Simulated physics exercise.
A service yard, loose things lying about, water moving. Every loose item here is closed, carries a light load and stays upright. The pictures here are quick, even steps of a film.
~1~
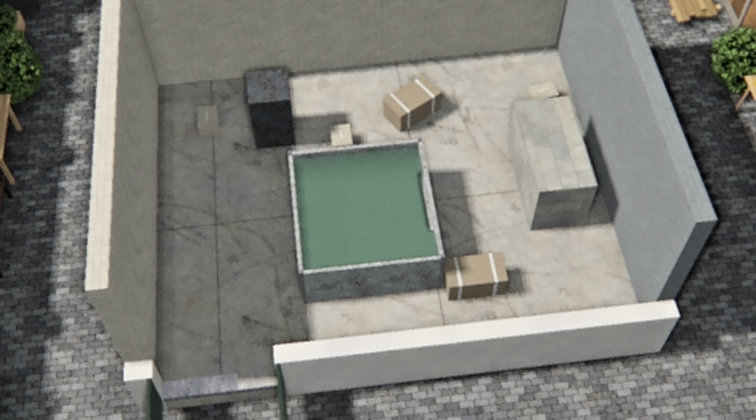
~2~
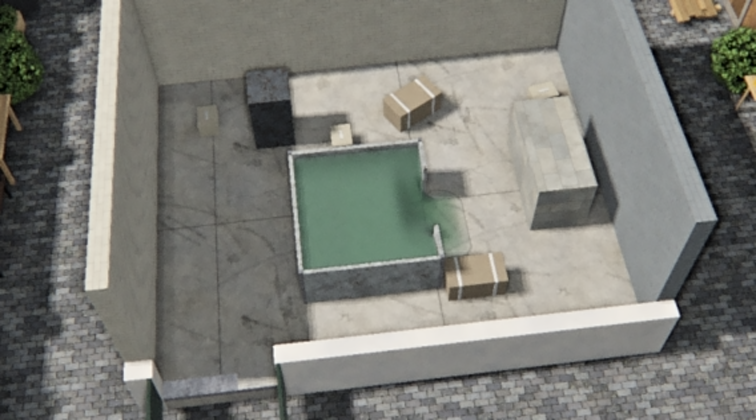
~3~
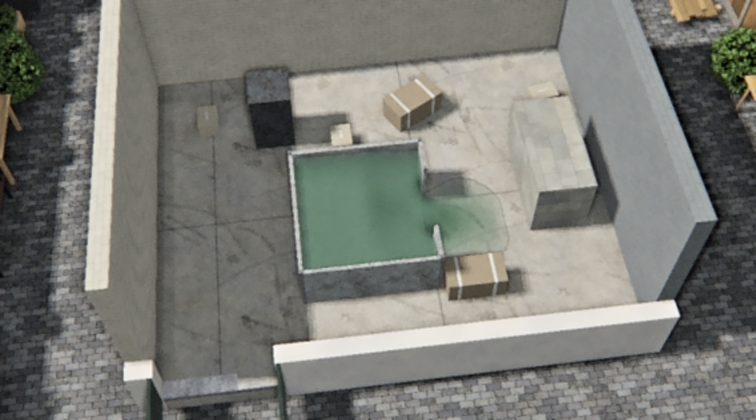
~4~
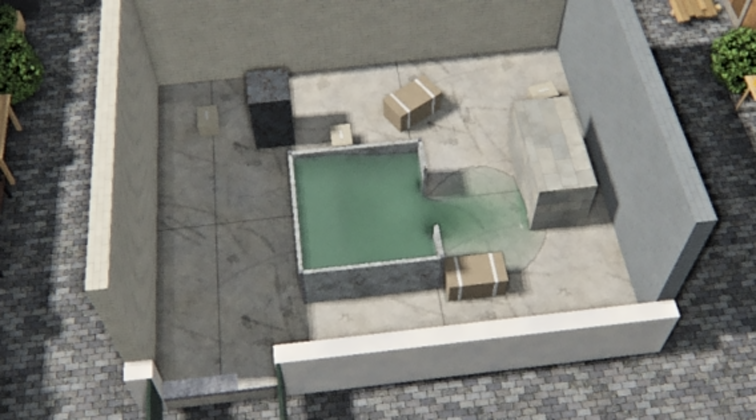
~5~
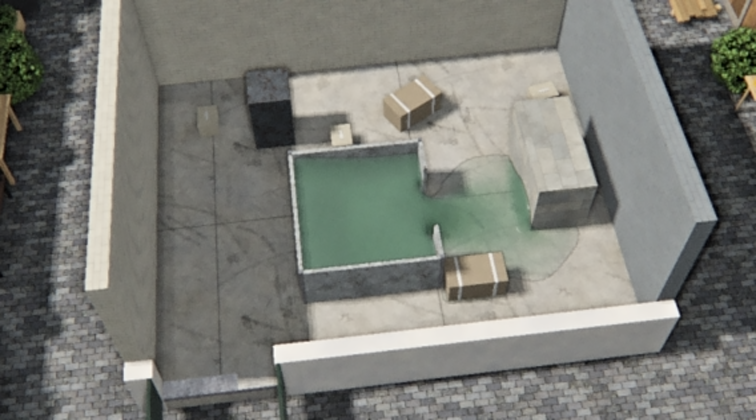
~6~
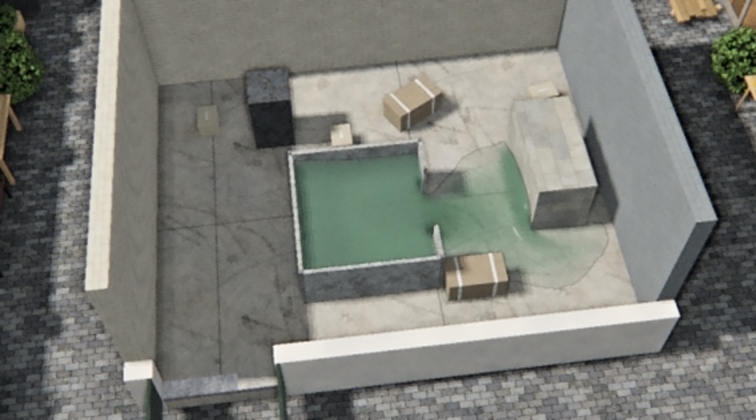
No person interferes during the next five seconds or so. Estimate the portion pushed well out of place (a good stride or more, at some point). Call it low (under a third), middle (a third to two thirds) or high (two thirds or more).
Middle.
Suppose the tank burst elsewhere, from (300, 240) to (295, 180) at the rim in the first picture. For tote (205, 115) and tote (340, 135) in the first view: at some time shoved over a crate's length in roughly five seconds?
First beyond that mark, then under that mark.
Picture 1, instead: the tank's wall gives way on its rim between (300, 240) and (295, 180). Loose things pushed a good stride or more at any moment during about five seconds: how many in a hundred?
About 20 per cent.
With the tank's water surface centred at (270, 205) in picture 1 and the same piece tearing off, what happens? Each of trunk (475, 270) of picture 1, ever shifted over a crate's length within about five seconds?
My call: It covered the distance.
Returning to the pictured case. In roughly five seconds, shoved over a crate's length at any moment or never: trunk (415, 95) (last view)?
For that one: Pushed that far.
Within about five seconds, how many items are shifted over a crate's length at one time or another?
Tally: 2.
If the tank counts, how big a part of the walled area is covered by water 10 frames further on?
Roughly 40 %.
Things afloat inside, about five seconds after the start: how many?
The number is 1.
A moment on, 0 of 5 are well off their spots; 0 afloat.
Next, 0 of 5 are well off their spots; 0 afloat.
Later, 1 of 5 are well off their spots; 1 afloat.
In the end, 2 of 5 are well off their spots, and 2 have been at some point; 1 afloat.
